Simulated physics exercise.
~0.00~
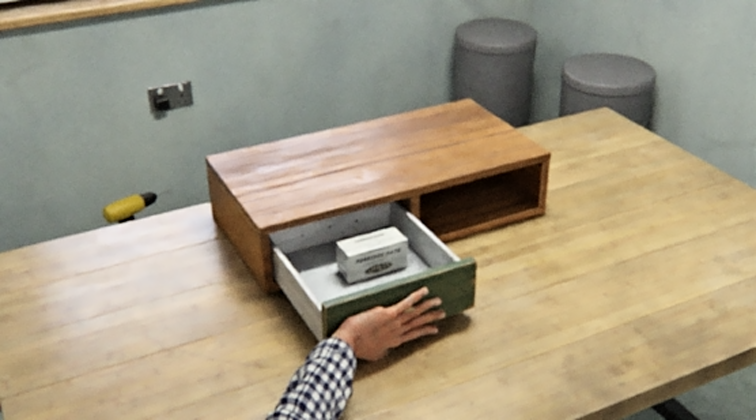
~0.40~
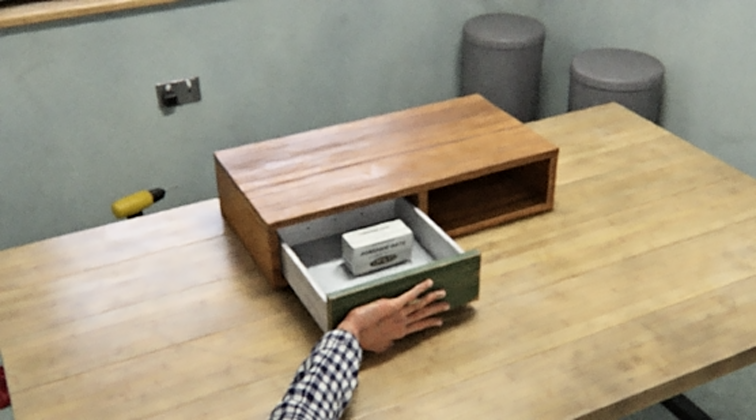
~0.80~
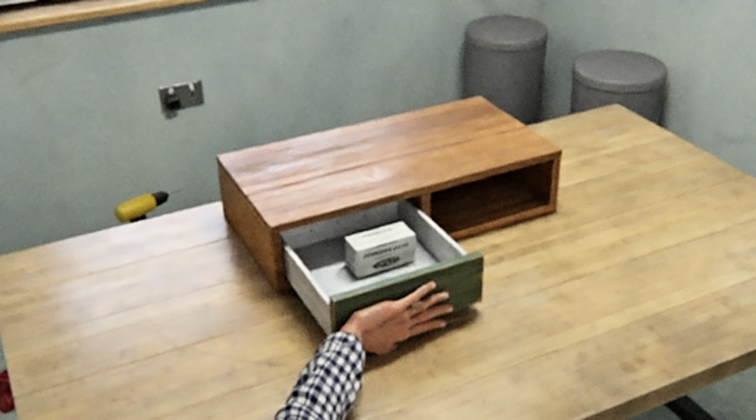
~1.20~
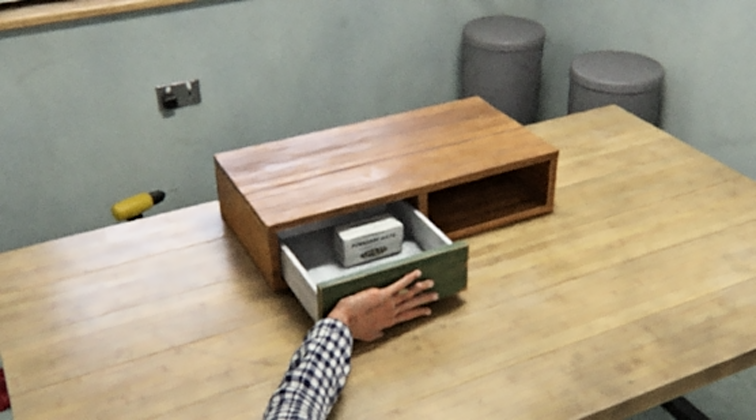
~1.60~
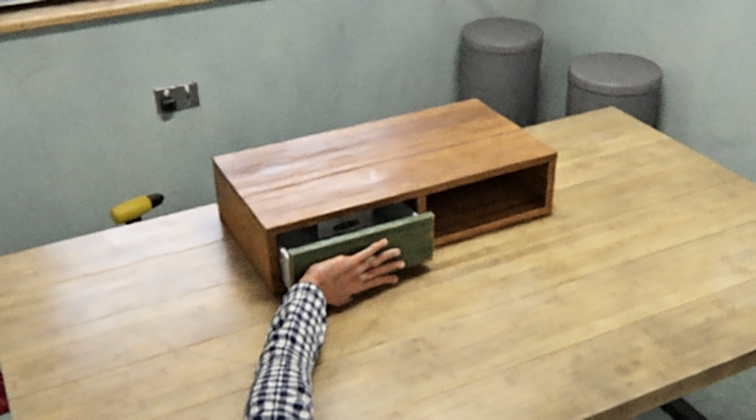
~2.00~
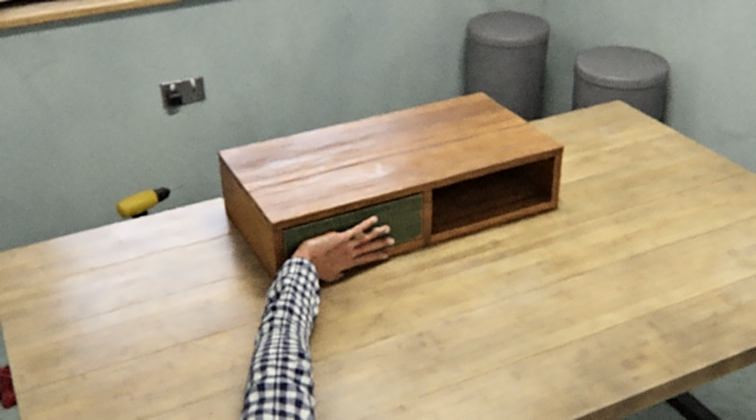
A green-fronted drawer with pale sides stands open in the left bay of a low wooden chest, seen from above at an angle by a slightly swaying camera. The chest rests on a light plank table, with a yellow tool behind it on the left and two grey bins by the wall. A white packet lies in the drawer, and a hand in a checked sleeve rests against its front. After staying nearly still, the hand pushes the drawer inward, carrying the packet under the chest top. The drawer slides fully in and ends flush, hiding the packet, with the hand still on the front.
